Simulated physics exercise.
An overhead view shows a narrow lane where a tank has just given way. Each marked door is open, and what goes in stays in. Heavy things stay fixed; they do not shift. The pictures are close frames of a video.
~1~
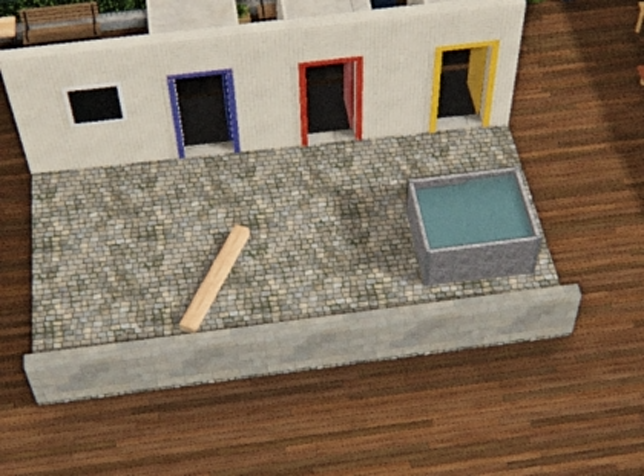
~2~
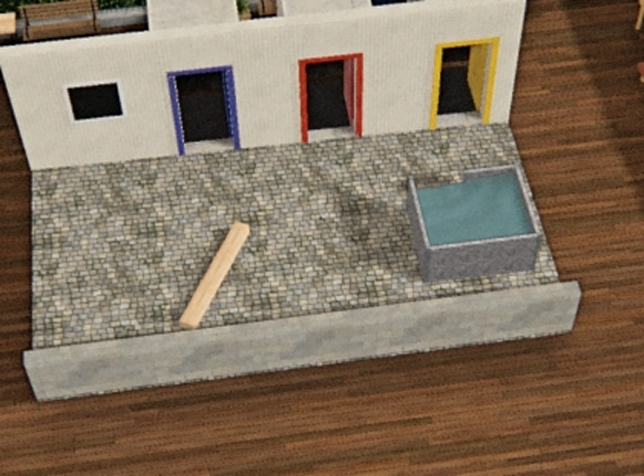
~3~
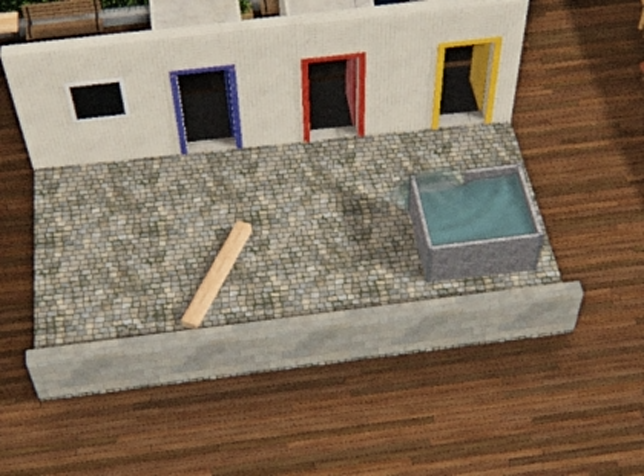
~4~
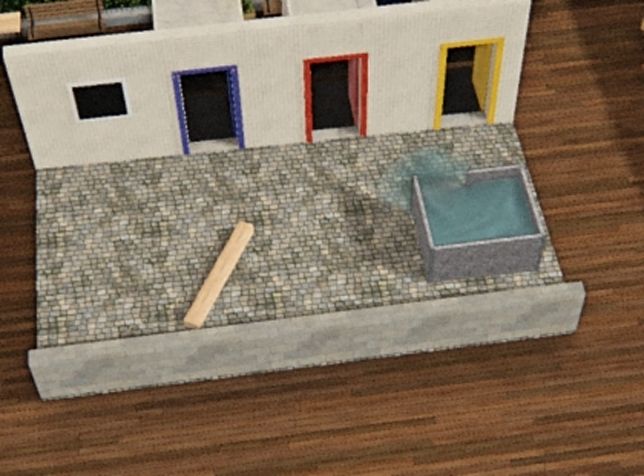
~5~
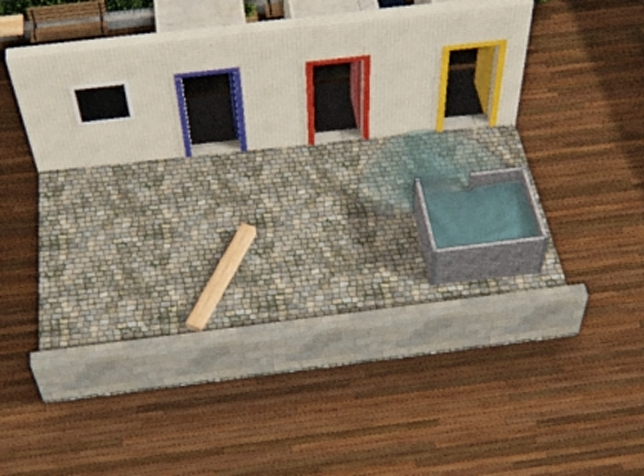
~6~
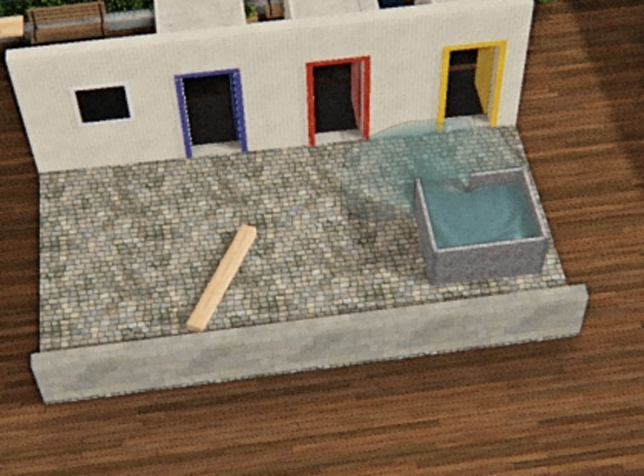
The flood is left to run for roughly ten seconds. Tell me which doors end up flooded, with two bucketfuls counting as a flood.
My prediction: Blue door: Does not overshoot, yellow door: Overshoots, red door: Overshoots.
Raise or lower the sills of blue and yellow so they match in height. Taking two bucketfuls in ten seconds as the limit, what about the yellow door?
Yellow door: Tops the threshold.
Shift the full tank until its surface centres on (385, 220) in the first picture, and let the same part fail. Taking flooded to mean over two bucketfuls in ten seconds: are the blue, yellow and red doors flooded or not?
Note: Blue door surpasses it; yellow door does not reach it; red door surpasses it.
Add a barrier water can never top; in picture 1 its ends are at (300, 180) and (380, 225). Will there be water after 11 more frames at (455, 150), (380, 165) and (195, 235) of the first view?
As listed: Covered, awash, not flooded.
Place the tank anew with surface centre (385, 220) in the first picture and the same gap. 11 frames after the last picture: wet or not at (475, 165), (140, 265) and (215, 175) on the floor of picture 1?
First one gets inundated, next one stays unwetted, last one gets inundated.
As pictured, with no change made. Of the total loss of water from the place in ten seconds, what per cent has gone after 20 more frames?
It works out at roughly 45 per cent.
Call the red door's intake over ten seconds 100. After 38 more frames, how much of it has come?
It should be near 95 percent of the ten-second total.
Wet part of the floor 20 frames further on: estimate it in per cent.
The answer is around 45 per cent.
A moment on, water covers 20 % of the floor; the blue door not reached, the yellow door over two buckets in, the red door over two buckets in.
Next, water covers 25 % of the floor; the blue door wet at the sill, nothing in, the yellow door far over two buckets in, the red door far over two buckets in.
Then, water covers 45 % of the floor; the blue door under two buckets in, the yellow door far over two buckets in, the red door far over two buckets in.
Later, water covers 60 % of the floor; the blue door under two buckets in, the yellow door far over two buckets in, the red door far over two buckets in.
In the end, water covers 65 % of the floor; the blue door under two buckets in, the yellow door far over two buckets in, the red door far over two buckets in.
